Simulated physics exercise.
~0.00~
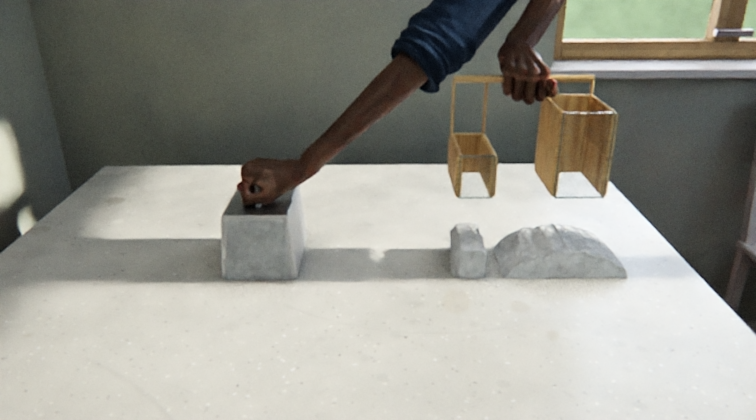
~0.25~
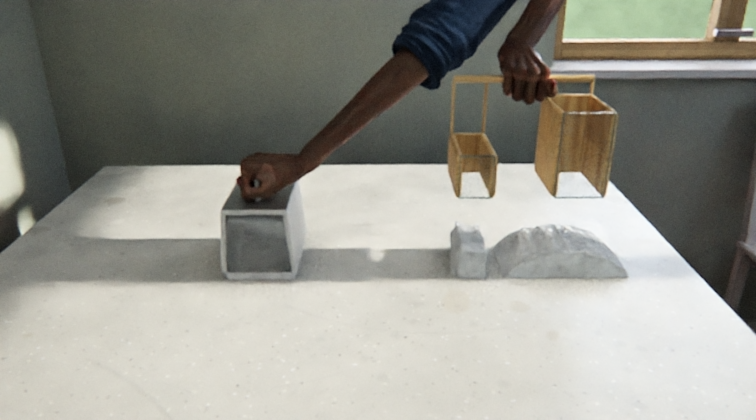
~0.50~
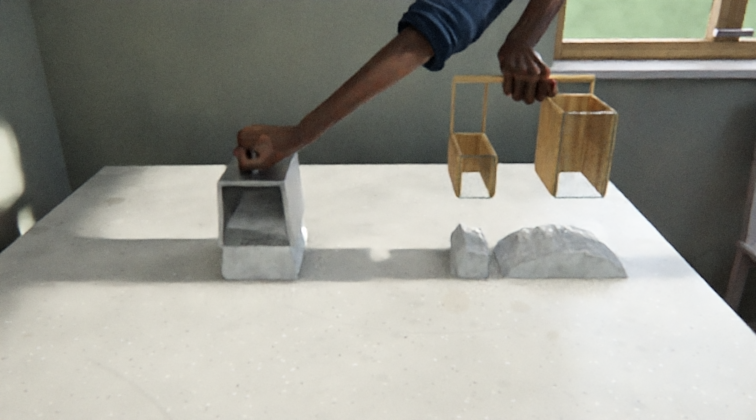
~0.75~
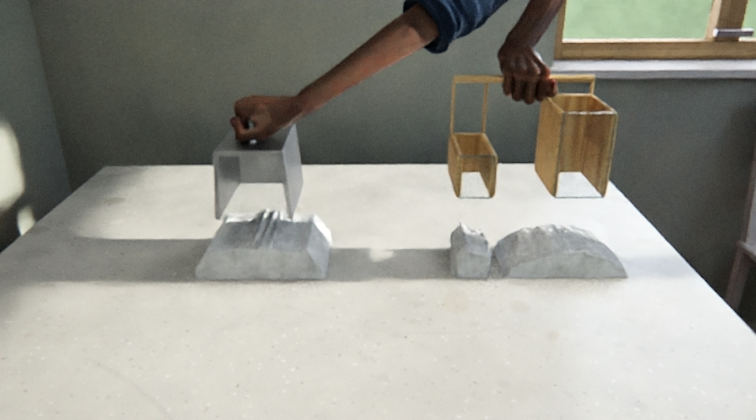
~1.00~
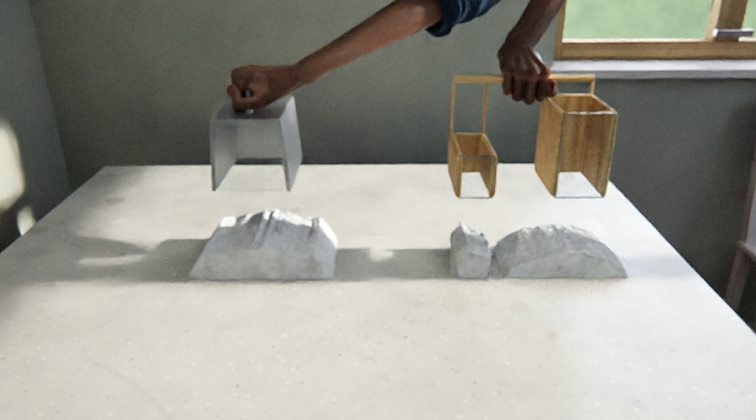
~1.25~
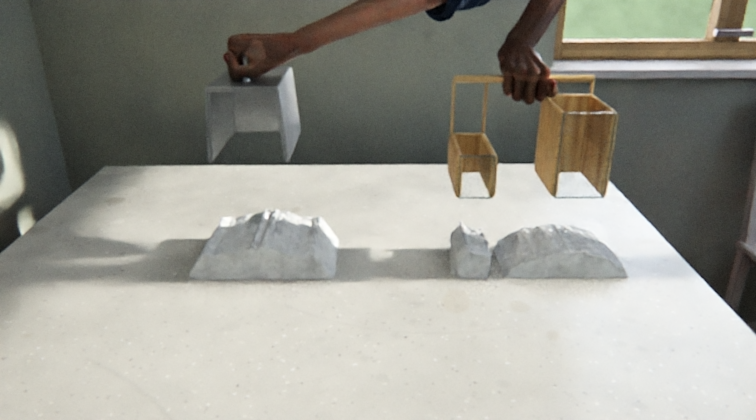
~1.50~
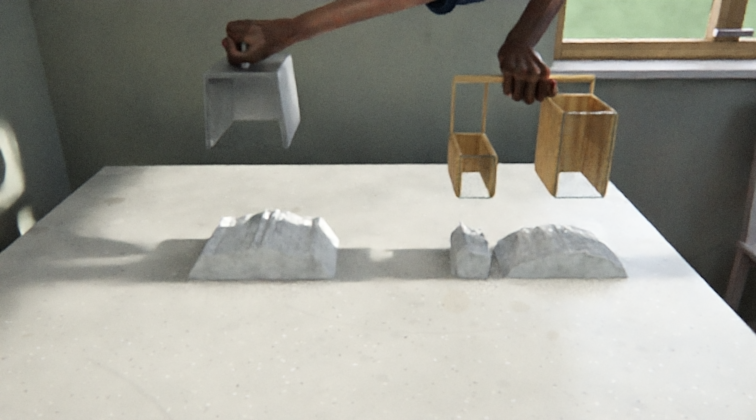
A hand pulled a grey tin straight up off a packed block on a pale table, and the block slumped and spread into a low, rough-topped mound while the other hand held two joined wooden boxes still above two smaller lumps.
